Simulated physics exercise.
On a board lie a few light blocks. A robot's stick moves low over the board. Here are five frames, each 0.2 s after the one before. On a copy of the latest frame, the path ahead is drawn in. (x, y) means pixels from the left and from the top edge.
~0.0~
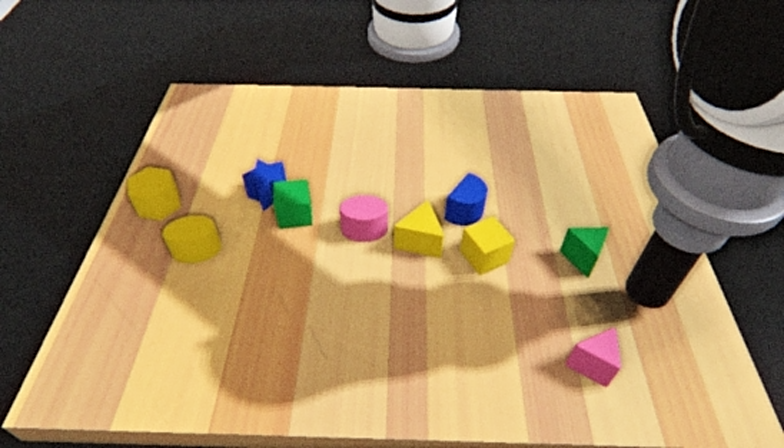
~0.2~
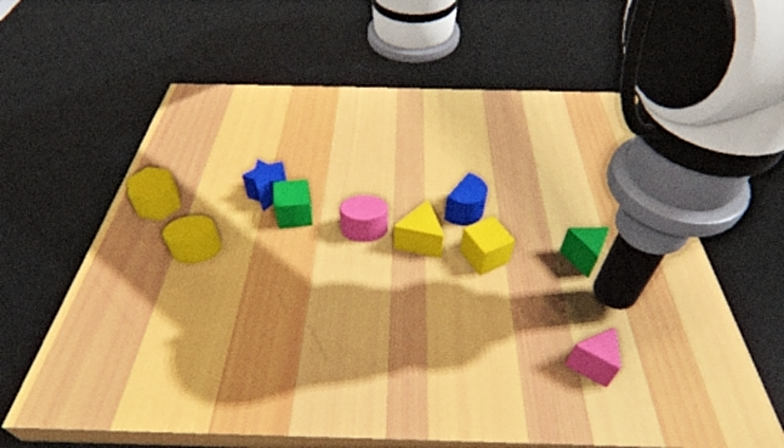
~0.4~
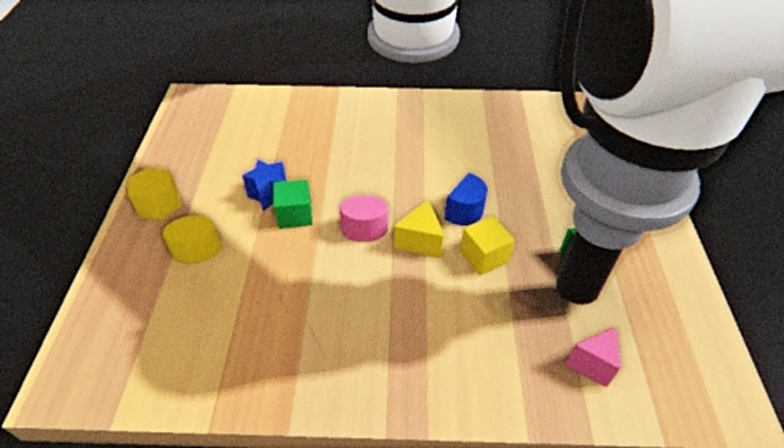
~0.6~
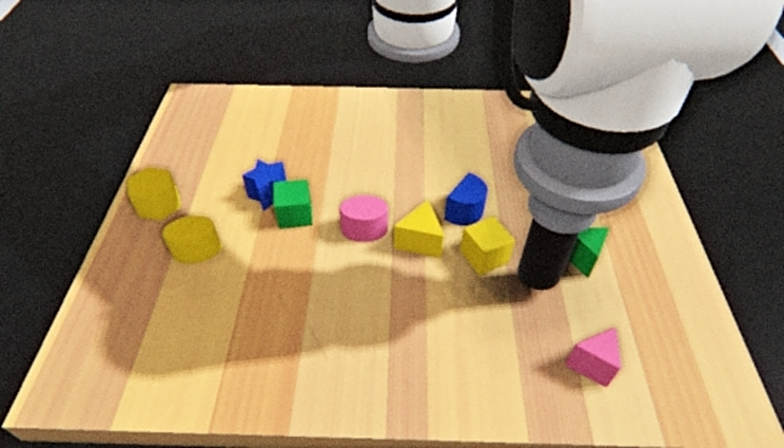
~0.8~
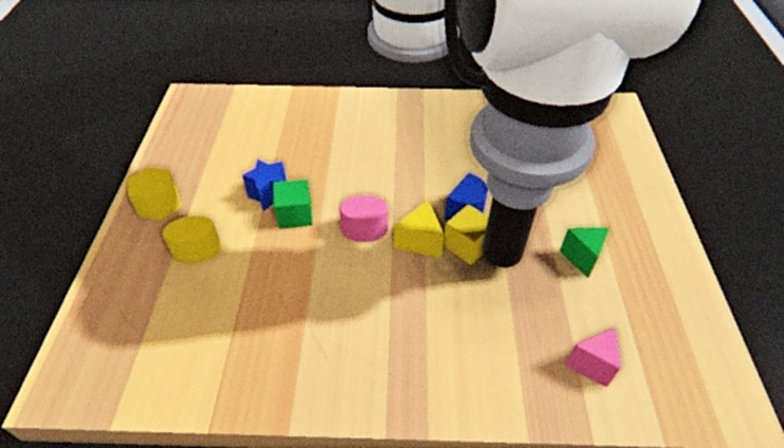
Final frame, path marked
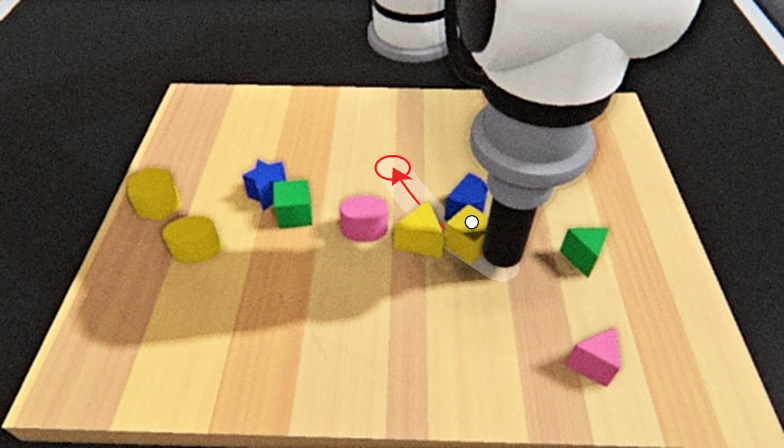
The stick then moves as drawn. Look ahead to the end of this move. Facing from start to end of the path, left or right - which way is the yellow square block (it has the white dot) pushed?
My prediction: Leftwards.
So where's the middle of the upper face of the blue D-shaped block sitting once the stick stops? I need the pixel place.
Put as a pixel place, it's (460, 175).
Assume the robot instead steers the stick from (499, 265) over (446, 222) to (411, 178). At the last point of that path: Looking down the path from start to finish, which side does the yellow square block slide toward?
Over to the left.
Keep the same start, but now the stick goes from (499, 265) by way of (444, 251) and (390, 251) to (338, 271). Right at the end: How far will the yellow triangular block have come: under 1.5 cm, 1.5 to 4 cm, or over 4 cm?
Once the path is done, the yellow triangular block lies more than 4 cm from its present place.
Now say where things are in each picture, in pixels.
The first picture shows tip of the stick (647, 291), middles of tops, pink elliptical block (364, 206), yellow triangular block (422, 220), blue D-shaped block (470, 189), yellow square block (489, 233).
The second picture shows stick (615, 292), nothing pushed.
The third picture shows stick (577, 287), nothing pushed.
The fourth picture shows stick (539, 273), nothing pushed.
The fifth picture shows stick (502, 252), pink elliptical block (364, 206), yellow triangular block (422, 220), blue D-shaped block (470, 189), yellow square block (472, 222).
The line goes from (499, 265) through (452, 234) and (417, 201) to (393, 168); the dot is on the yellow square block.
On the path given first. One third of the way, stick (453, 221); yellow triangular block (408, 216), turned 30° anticlockwise; blue D-shaped block (465, 183), turned 30° clockwise; yellow square block (424, 193).
Two thirds of the way, stick (416, 187); yellow triangular block (408, 216), turned 30° anticlockwise; blue D-shaped block (460, 175), turned 70° clockwise; yellow square block (384, 166), turned 30° anticlockwise.
At the end, stick (393, 154); pink elliptical block unmoved; yellow triangular block (408, 216), turned 30° anticlockwise; blue D-shaped block (460, 175), turned 70° clockwise; yellow square block (361, 154), turned 65° anticlockwise.
